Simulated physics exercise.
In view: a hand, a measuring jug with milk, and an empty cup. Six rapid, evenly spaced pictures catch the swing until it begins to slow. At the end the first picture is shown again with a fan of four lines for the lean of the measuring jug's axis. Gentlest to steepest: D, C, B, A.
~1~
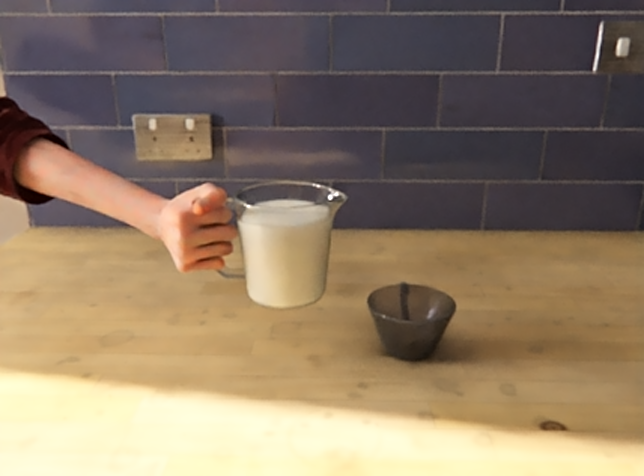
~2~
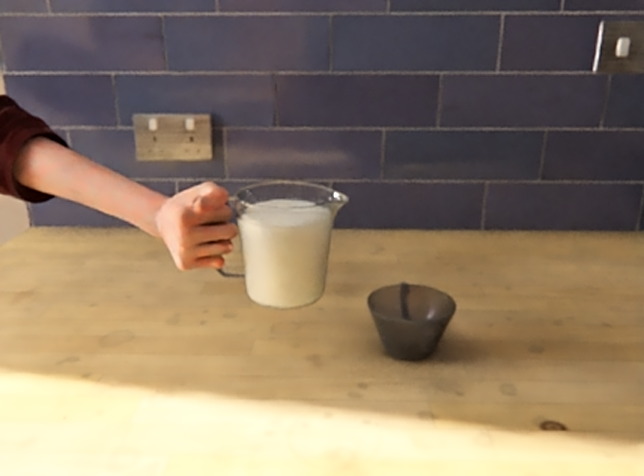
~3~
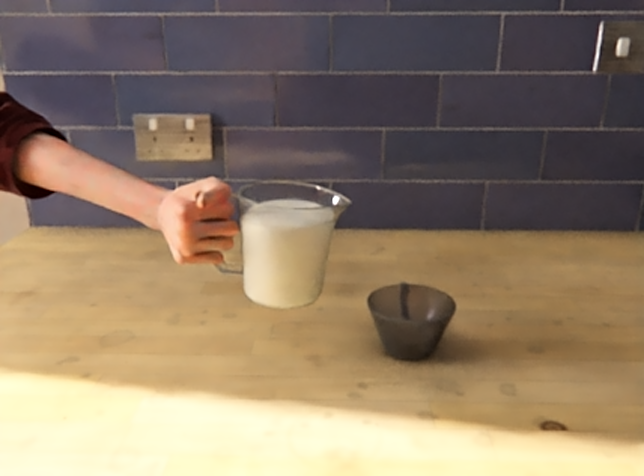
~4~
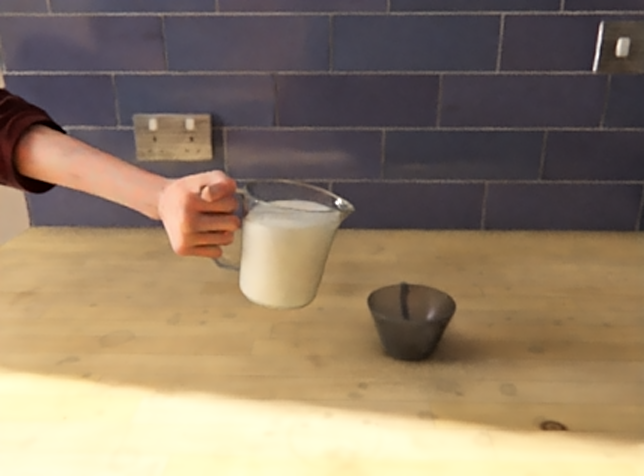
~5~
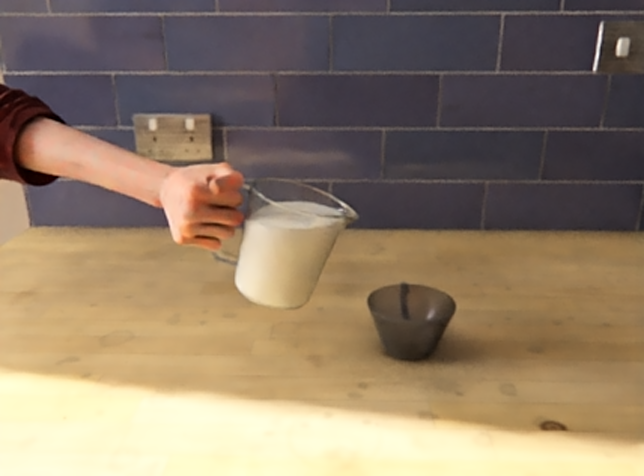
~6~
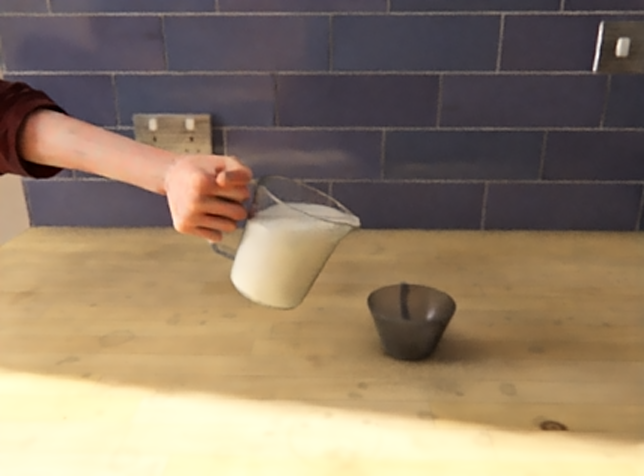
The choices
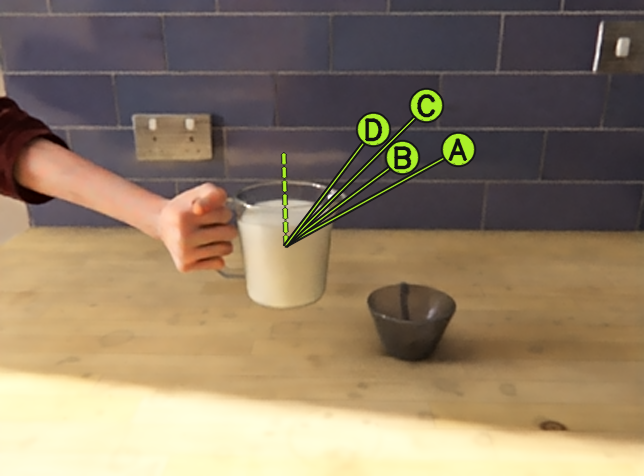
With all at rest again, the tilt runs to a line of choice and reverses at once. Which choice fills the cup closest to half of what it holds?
Choose C.
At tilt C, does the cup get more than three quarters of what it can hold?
No, it does not.
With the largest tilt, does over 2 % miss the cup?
Yes.
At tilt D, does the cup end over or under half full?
Under half.
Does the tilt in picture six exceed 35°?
No, it does not.
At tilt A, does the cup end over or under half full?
Over half.
In lime, A at (444, 158); B at (389, 168); C at (414, 117); D at (363, 143).
If A is chosen, the cup ends with about 86 % of what it can hold; 10 % of the milk is spilt.
If B is chosen, the cup ends with about 72 % of what it can hold; 3 % of the milk is spilt.
If C is chosen, the cup ends with about 52 % of what it can hold.
If D is chosen, the cup ends with about 30 % of what it can hold.
